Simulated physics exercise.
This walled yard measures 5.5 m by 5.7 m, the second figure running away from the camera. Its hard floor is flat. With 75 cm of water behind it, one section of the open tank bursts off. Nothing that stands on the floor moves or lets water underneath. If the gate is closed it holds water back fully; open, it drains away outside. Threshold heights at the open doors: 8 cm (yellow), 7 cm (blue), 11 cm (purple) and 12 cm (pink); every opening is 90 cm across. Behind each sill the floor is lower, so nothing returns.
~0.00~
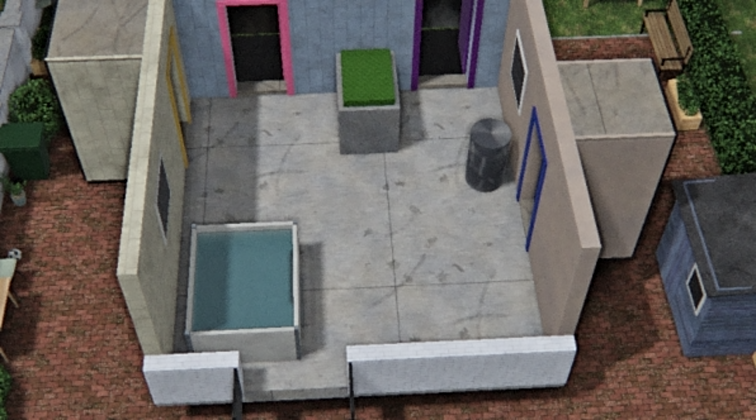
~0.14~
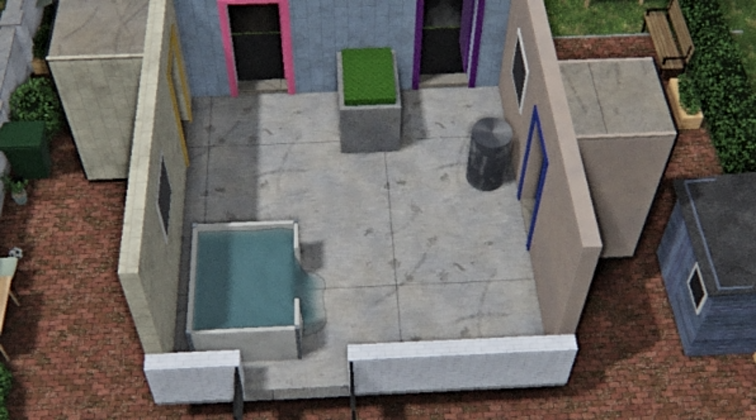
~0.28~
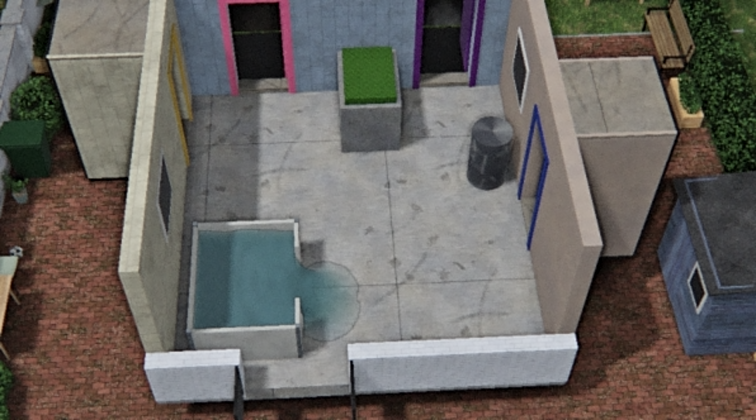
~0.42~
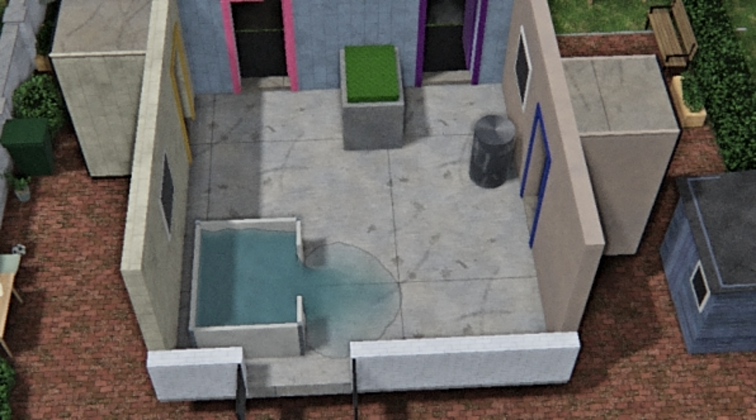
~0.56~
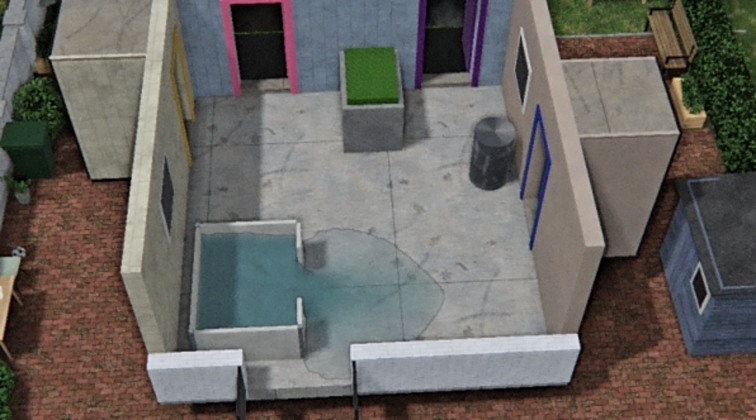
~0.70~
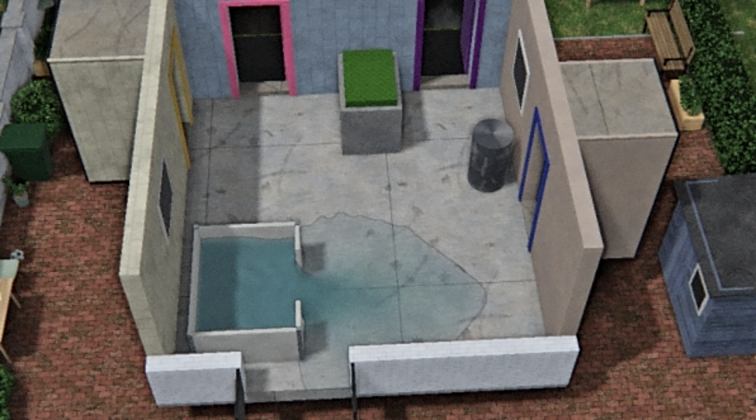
A walled yard with a pale grey concrete floor, bordered by red brick paving, is seen from high above its low white front wall. A square tank of blue-green water stands front left, a grass-topped block near the back between pink and purple doorways, a dark barrel right. The tank's right side opens and water spreads rightward across the floor in a widening sheet, while the view barely shifts.
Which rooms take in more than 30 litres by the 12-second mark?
The water let in: At the yellow door it stays under the limit; at the blue door it exceeds the limit; at the purple door it does not reach the limit; at the pink door it stays under the limit.
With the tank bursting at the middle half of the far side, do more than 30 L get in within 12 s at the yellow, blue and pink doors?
Against that limit: Yellow over, blue under, pink past it.
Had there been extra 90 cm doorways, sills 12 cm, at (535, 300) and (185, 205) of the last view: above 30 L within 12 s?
In turn: Above, below.
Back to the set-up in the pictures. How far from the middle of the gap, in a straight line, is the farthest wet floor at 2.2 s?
About 4.8 m.
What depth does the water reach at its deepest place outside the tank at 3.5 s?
Up to some 26 cm.
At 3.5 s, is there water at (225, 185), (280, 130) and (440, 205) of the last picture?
In turn: Not reached, dry, under water.
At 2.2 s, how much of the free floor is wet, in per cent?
About 45 per cent.
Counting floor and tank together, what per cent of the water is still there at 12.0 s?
Roughly 86 in a hundred.
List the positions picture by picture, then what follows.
The first picture shows still water, 75 cm deep, in the open tank at (244, 279).
In the second picture, the front is at (312, 276), 0.5 m from the gap at (296, 293); 0.3 m2 of floor is under water; 75 cm left at the back of the open tank.
In the third picture, the front is at (351, 283), 0.9 m from the gap at (297, 294); 0.9 m2 of floor is under water; 74 cm left at the back of the open tank.
In the fourth picture, the front is at (393, 286), 1.4 m from the gap at (299, 292); 2.0 m2 of floor is under water; 66 cm left at the back of the open tank.
In the fifth picture, water pours out at (299, 294) and has run 2.1 m, to (436, 289); typically 5 cm deep outside, 63 cm at the open tank's back.
In the sixth picture, the front is at (477, 289), 2.8 m from the gap at (298, 296); 5.6 m2 of floor is under water; 62 cm left at the back of the open tank.
After 1.4 s water covers 40 % of the floor and is deepest (41 cm) near (543, 351); yellow door not reached, blue door 12 cm at the sill, 1 L in, purple door not reached, pink door not reached.
After 2.2 s water covers 45 % of the floor and is deepest (38 cm) near (517, 342); yellow door not reached, blue door 20 cm at the sill, 44 L in, purple door not reached, pink door not reached.
After 3.5 s water covers 50 % of the floor and is deepest (26 cm) near (494, 200); yellow door not reached, blue door 16 cm at the sill, 105 L in, purple door 10 cm at the sill, 0 L in, pink door not reached.
After 7.0 s water covers 85 % of the floor and is deepest (14 cm) near (505, 142); yellow door 6 cm at the sill, 0 L in, blue door 12 cm at the sill, 189 L in, purple door 11 cm at the sill, 15 L in, pink door 1 cm at the sill, 0 L in.
After 12.0 s water covers 95 % of the floor and is deepest (10 cm) near (174, 380); yellow door 8 cm at the sill, 0 L in, blue door 7 cm at the sill, 207 L in, purple door 7 cm at the sill, 16 L in, pink door 6 cm at the sill, 0 L in.
